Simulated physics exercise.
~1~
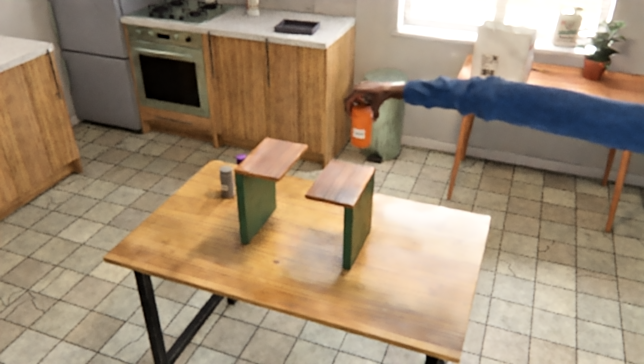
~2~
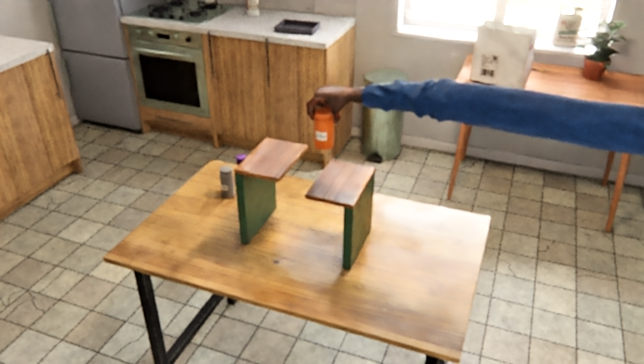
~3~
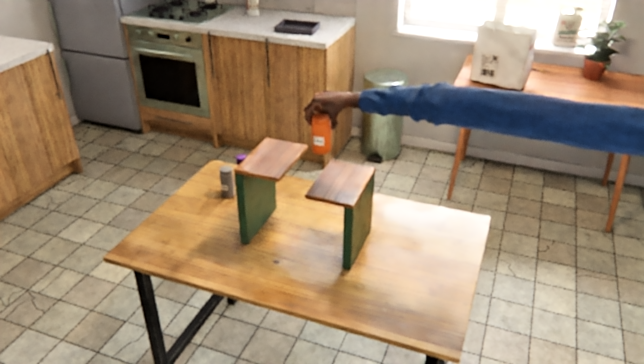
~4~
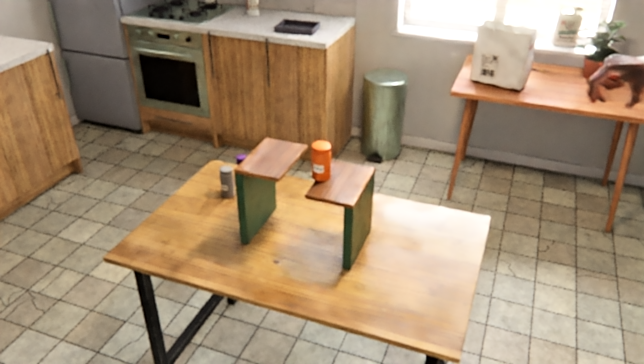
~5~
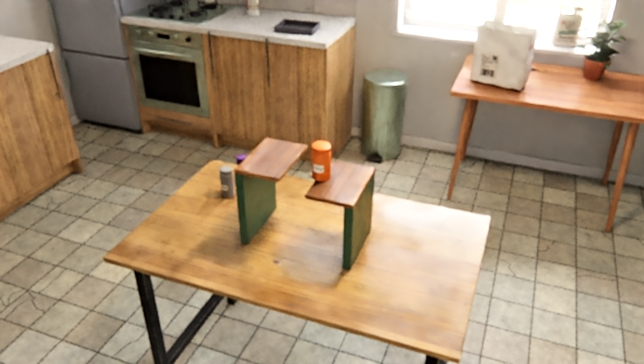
The clip opens on a kitchen where a wooden table holds a stand with green uprights and a gap in its brown top, with a small grey shaker and a purple one behind it. An arm in a blue sleeve reaches in from the right, holding an orange jar upright above the stand. The hand carries the jar left, then lowers it onto the right-hand part of the top, beside the gap. It lets go and draws back to the right, out of view. The jar does not fall through and stays upright on top, while both shakers remain in place.
